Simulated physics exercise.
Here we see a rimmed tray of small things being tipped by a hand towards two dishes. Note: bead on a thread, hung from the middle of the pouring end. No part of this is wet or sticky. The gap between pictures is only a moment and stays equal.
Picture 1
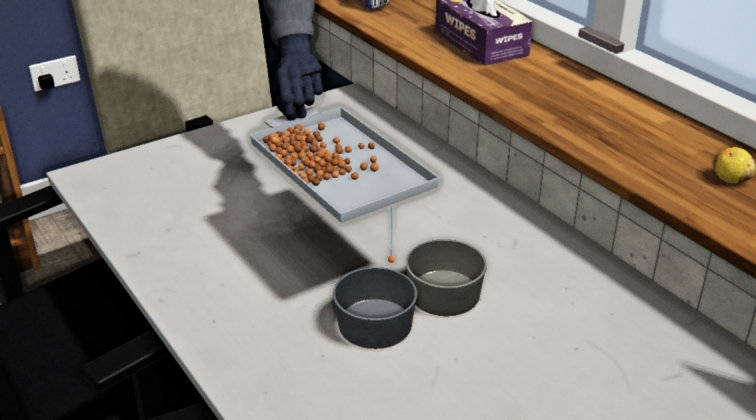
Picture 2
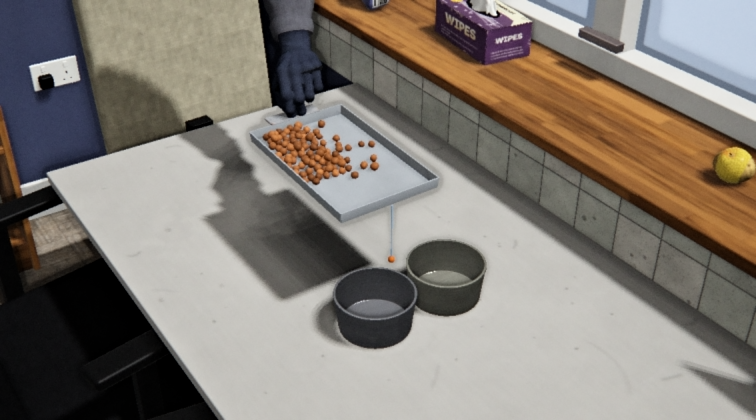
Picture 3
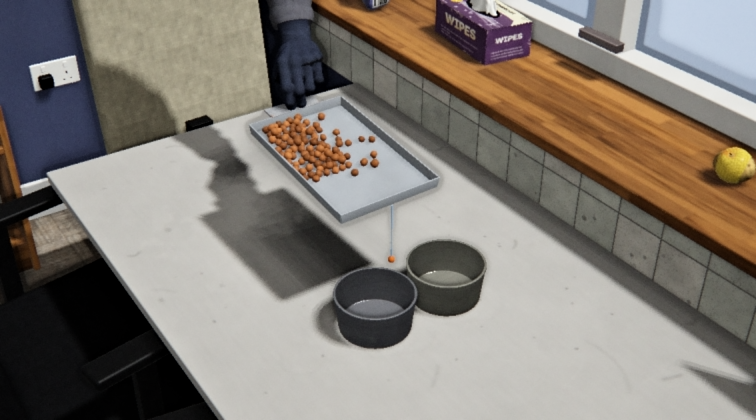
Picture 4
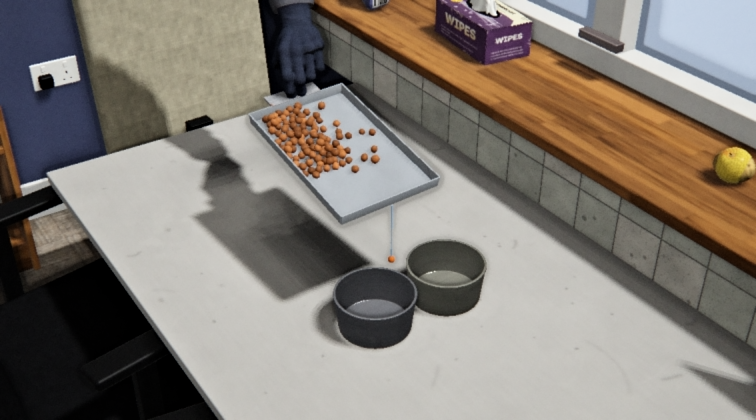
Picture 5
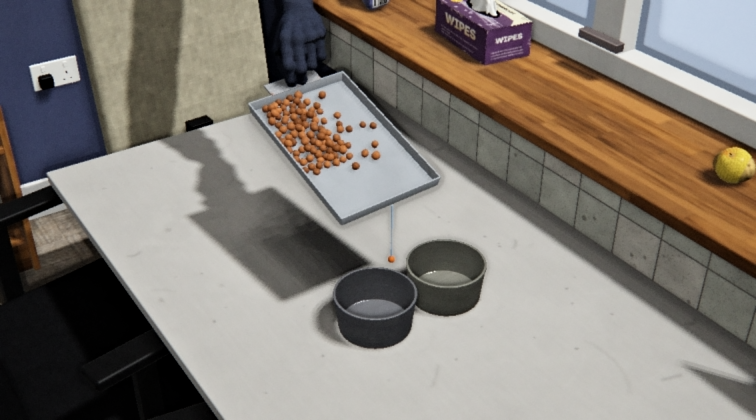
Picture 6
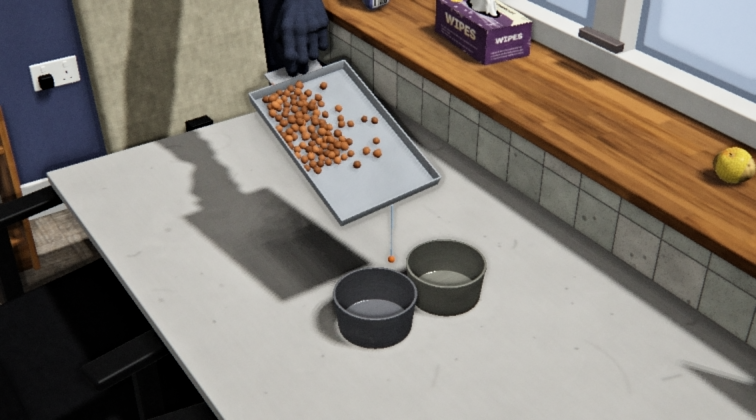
At first, a gloved hand holds a grey rimmed tray of hazelnuts above a white table, with a small bead hanging by a thread over two dark dishes. The hand then gradually raises the far end, tilting the tray more steeply towards the left corner, while the nuts stay mostly bunched near the hand.
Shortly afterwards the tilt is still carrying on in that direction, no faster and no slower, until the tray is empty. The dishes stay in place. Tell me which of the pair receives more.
Bigger share: Left.
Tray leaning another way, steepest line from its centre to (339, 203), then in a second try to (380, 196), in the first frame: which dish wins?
Case one: The dish to the left. Case two: The dish to the left.
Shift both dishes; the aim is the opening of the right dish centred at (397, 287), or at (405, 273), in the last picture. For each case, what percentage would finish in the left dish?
First position: Some 20 %; second position: Some 40 %.
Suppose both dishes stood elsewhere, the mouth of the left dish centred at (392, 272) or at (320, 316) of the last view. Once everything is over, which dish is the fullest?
The dish to the left at the first, the dish to the right at the second.
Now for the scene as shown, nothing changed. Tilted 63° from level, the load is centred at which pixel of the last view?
(358, 195).
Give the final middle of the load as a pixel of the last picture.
Last view, resting centre - approx. (379, 324).
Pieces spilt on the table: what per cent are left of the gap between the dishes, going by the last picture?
Around 40 per cent, I reckon.
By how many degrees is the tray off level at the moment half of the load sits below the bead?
Roughly 110 degrees of tilt.
Soon after the last picture, tray tipped steeply; nearly all on the tray; a stray few in the left dish; a small part in the air.
A little later, tray tipped past a quarter turn; about two thirds on the tray; a small part in the left dish; a stray few in the right dish; a small part outside both; a small part in the air.
Later still, tray tipped past a quarter turn; most in the left dish; a small part in the right dish; a small part outside both.
At rest, tray tipped past a quarter turn; most in the left dish; a small part in the right dish; a small part outside both.
